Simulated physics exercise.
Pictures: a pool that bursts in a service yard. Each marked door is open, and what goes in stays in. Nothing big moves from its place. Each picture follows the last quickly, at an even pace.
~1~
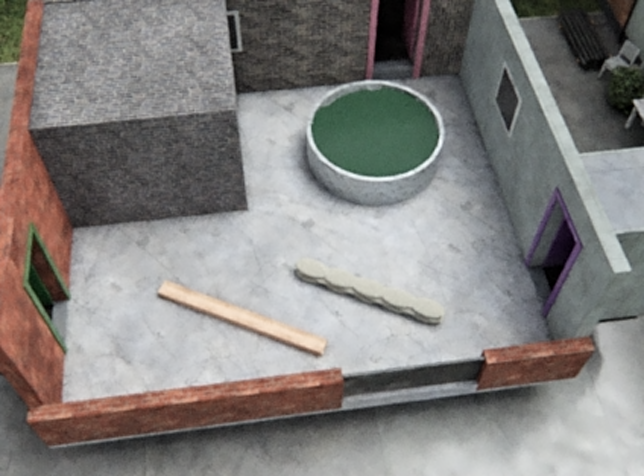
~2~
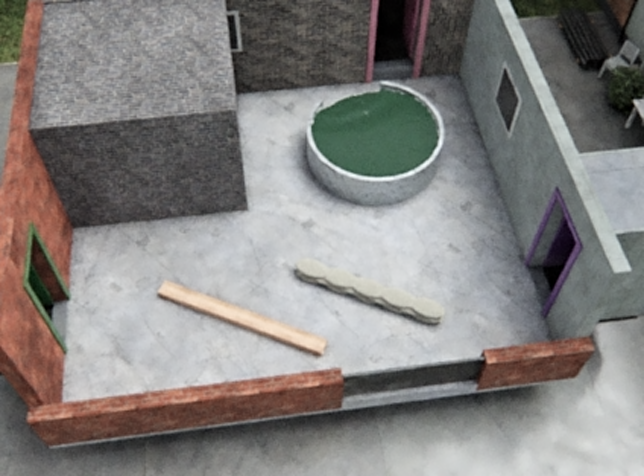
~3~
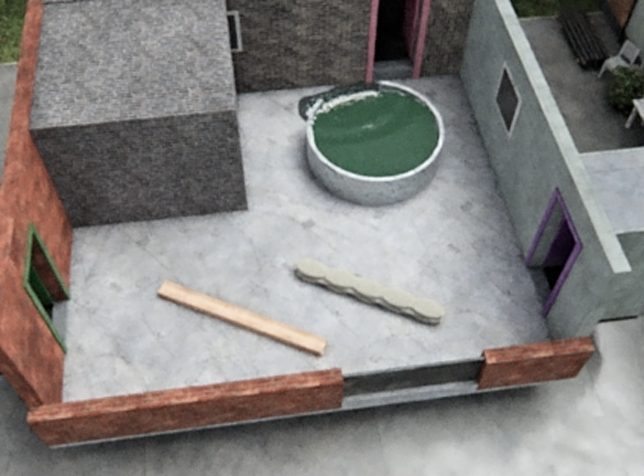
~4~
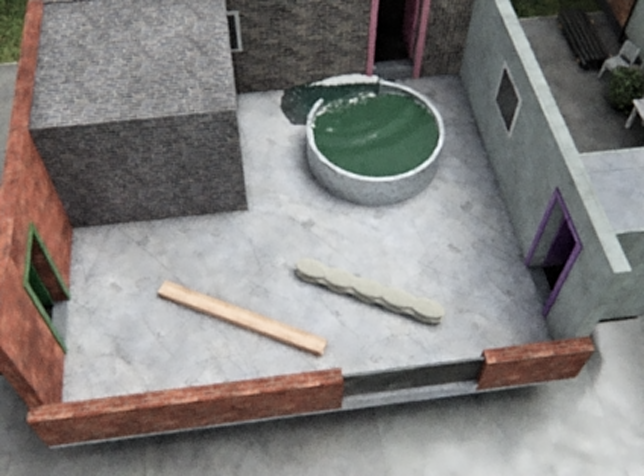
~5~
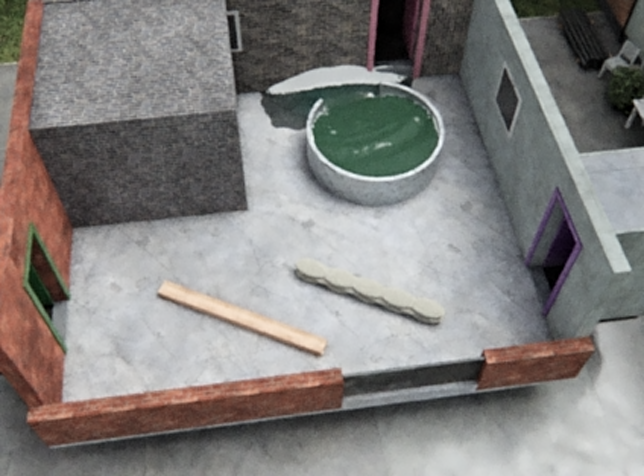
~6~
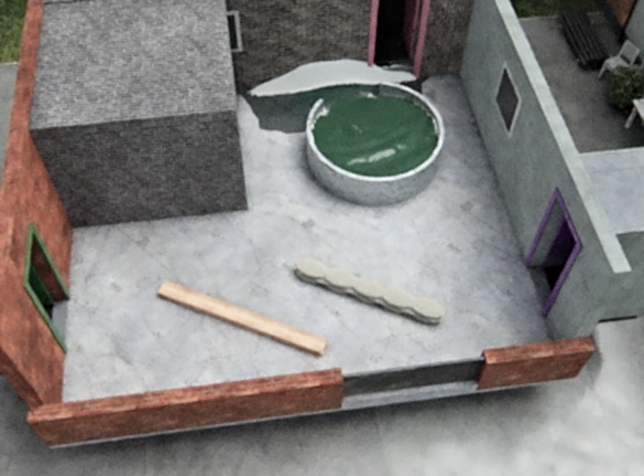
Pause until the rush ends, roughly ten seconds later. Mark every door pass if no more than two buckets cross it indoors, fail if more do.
Marks: Pink door pass, purple door fail, green door pass.
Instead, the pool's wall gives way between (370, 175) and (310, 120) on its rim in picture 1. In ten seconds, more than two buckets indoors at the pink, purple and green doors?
Pink stays within it, purple exceeds the limit, green exceeds the limit.
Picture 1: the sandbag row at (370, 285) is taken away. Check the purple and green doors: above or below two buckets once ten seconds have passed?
I'd say the purple door exceeds the mark, and so does the green door, which stays below the mark.
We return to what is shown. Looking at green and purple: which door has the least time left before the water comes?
It would be the one in purple.
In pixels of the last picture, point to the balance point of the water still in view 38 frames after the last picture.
It is around (376, 196).
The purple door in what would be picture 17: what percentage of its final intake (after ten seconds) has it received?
I'd put it at 0 percent.
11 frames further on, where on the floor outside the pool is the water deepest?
At about (239, 98).
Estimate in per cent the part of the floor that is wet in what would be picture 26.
Estimated share: About 45 %.
A moment on, water covers 10 % of the floor; the pink door wet at the sill, nothing in, the purple door not reached, the green door not reached.
Next, water covers 20 % of the floor; the pink door wet at the sill, nothing in, the purple door not reached, the green door not reached.
Then, water covers 45 % of the floor; the pink door wet at the sill, nothing in, the purple door wet at the sill, nothing in, the green door not reached.
Later, water covers 70 % of the floor; the pink door wet at the sill, nothing in, the purple door under two buckets in, the green door not reached.
In the end, water covers 90 % of the floor; the pink door under two buckets in, the purple door far over two buckets in, the green door wet at the sill, nothing in.
